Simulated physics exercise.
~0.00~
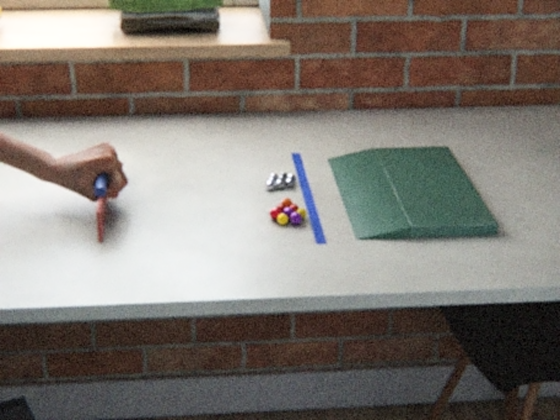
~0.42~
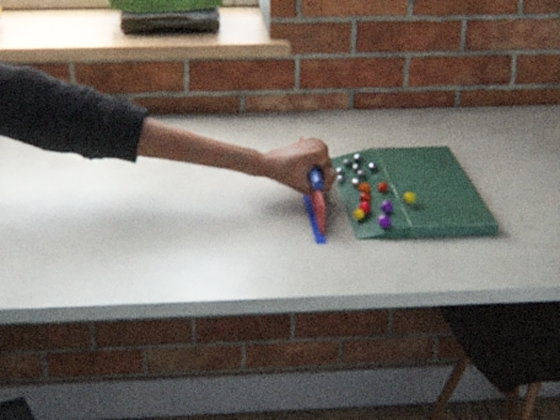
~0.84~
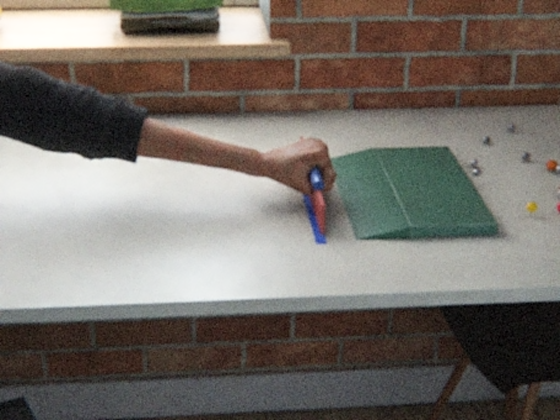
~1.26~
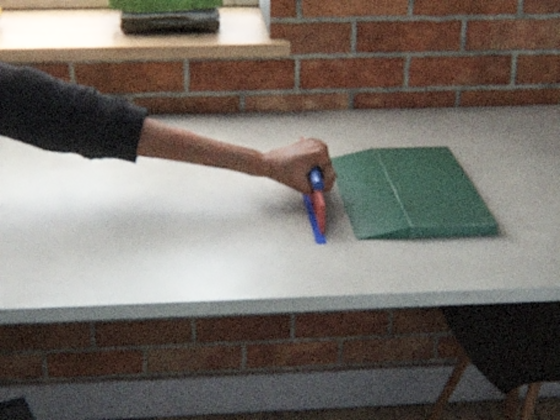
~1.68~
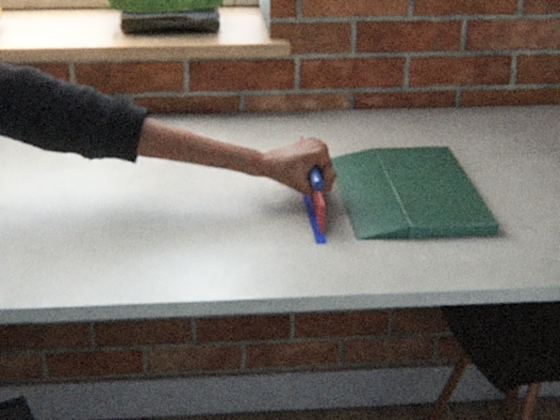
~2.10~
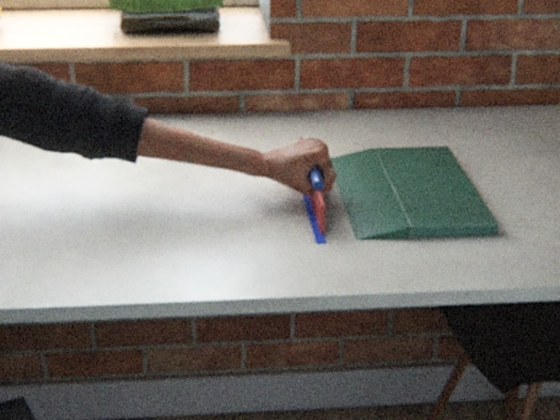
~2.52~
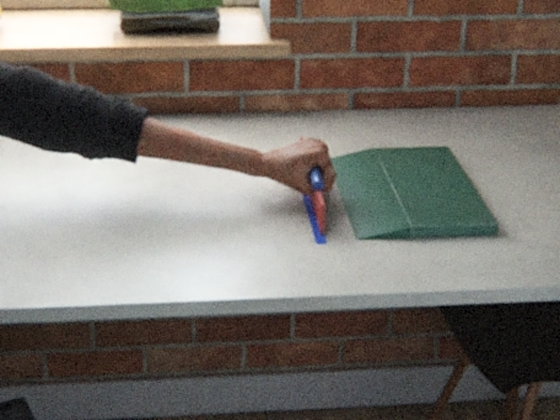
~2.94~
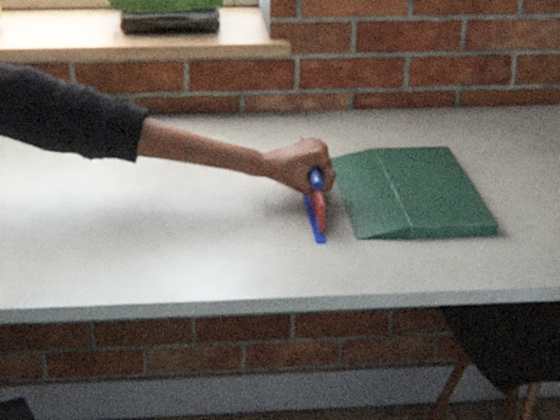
A pale table stands before a red brick wall, seen from slightly above, with a window sill at the upper left and a dark chair at the lower right. Two small heaps, silvery pieces behind and red, yellow and purple balls in front, sit left of a blue tape line and a low green ramp and slab. From the left, a hand pushes a reddish scraper with a blue handle rightward to the tape and stops. Both heaps scatter up the green ramp, cross the slab and spread over the table beyond. They pass out of view at the right, while the hand holds the scraper still at the tape.
